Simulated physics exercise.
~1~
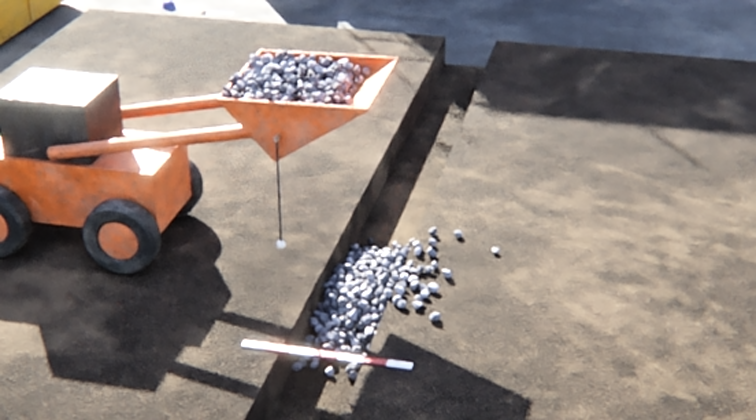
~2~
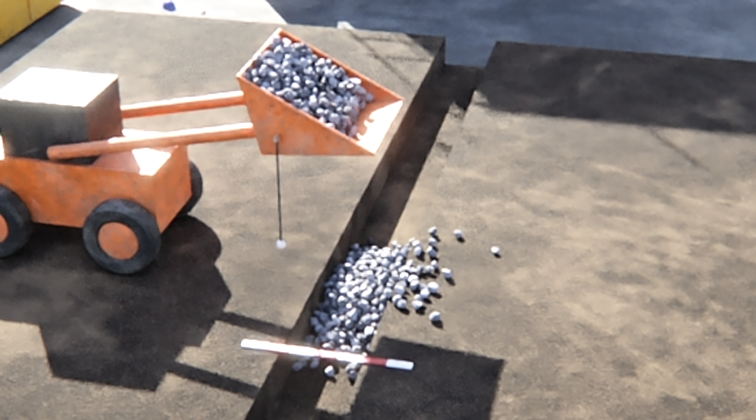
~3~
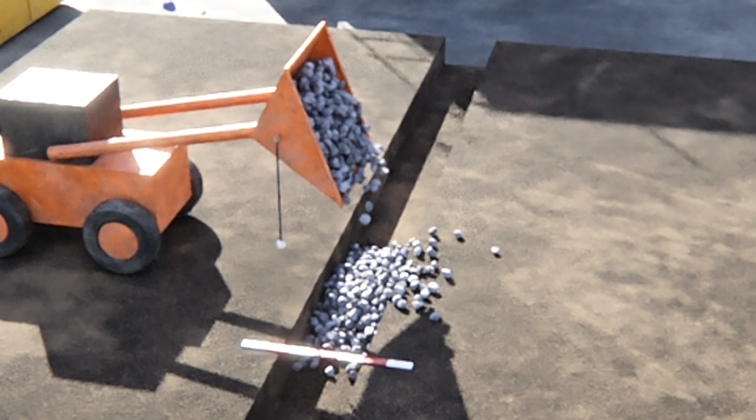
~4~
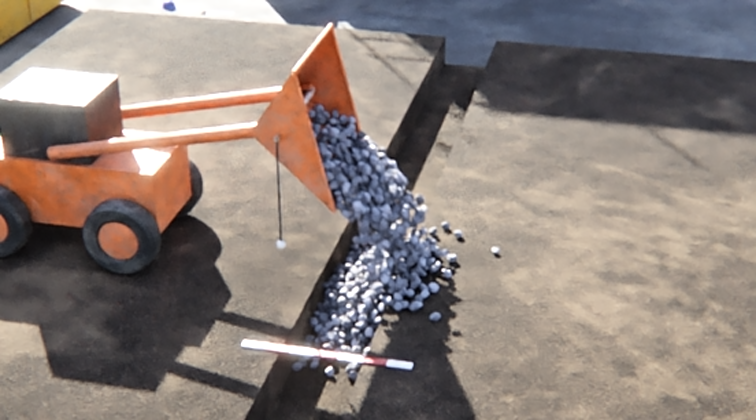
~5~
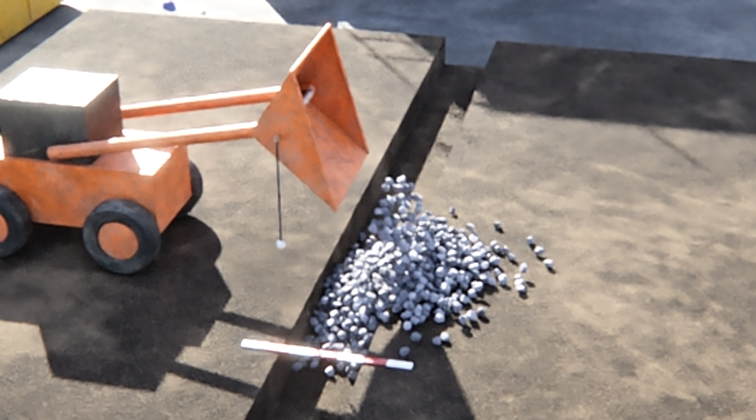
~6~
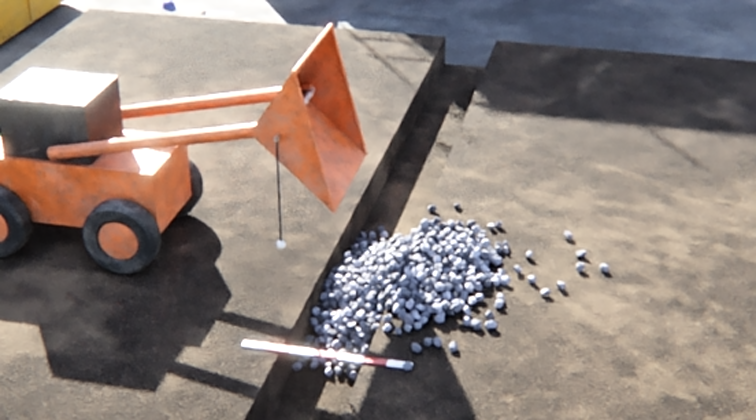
The clip opens on an orange wheeled loader at the left, holding a bucket of grey stones high beside a trench where an earlier heap already lies near a red and white staff. The bucket tips forward to the right, its load still inside at first. As it tilts steeply, the stones slide to its lip and a few drop. Then the load pours out in a thick stream onto the old heap. The bucket empties, and the stones spread rightward. At the end, a broad pile fills part of the trench and spills over its far side, with a few stones scattered beyond.
